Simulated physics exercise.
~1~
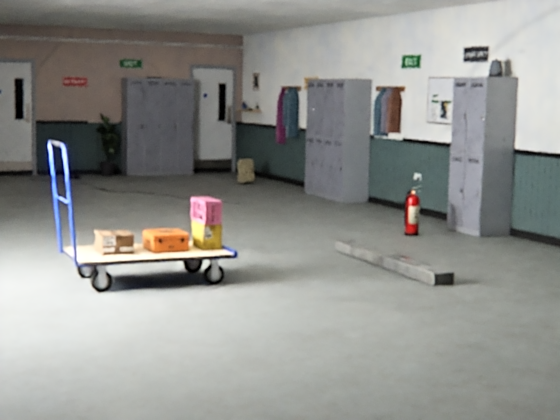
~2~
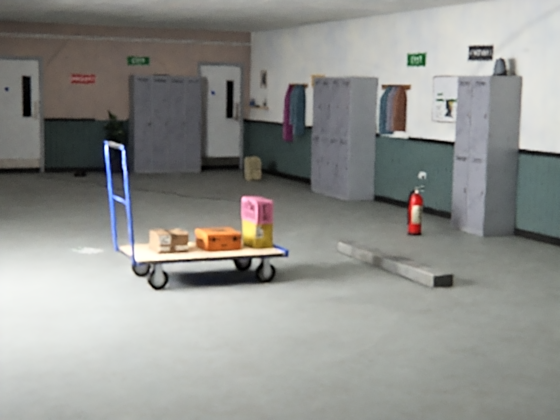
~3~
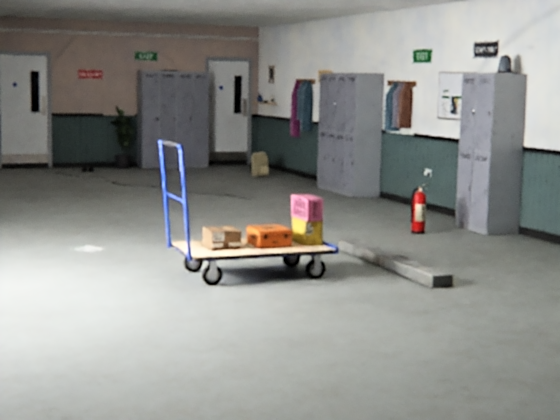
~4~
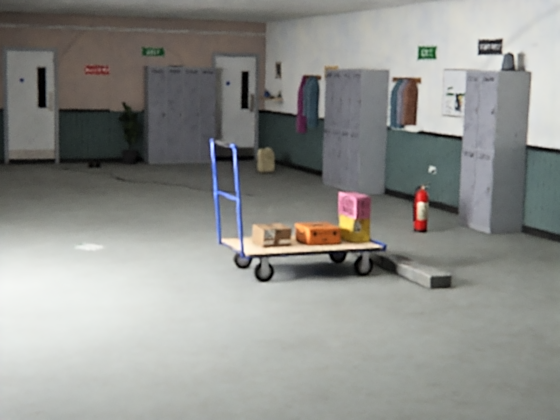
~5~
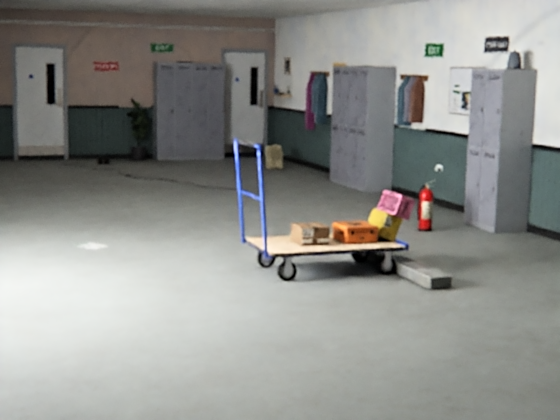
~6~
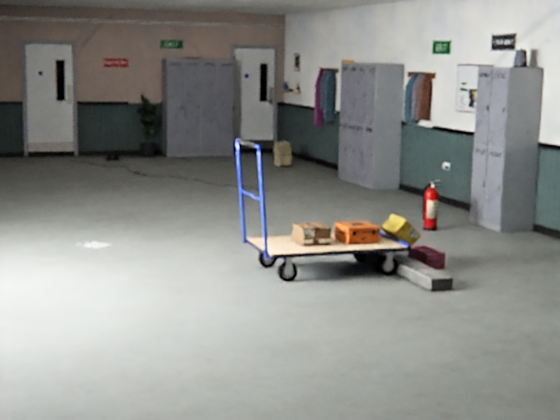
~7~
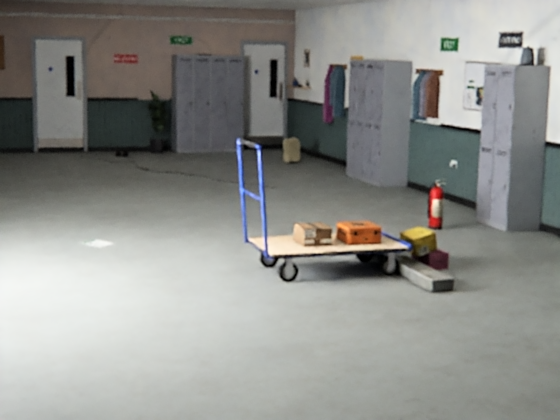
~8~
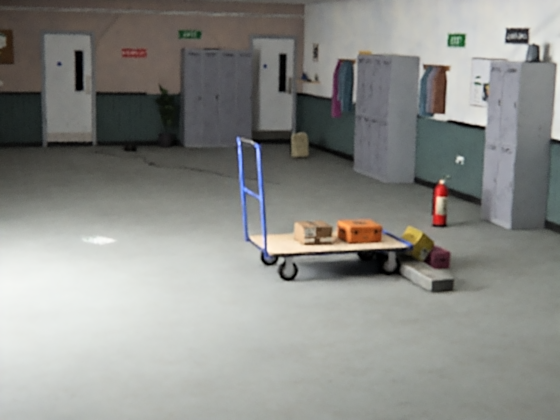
A trolley rolls right into a kerb and stops, tipping its pink and yellow boxes off.
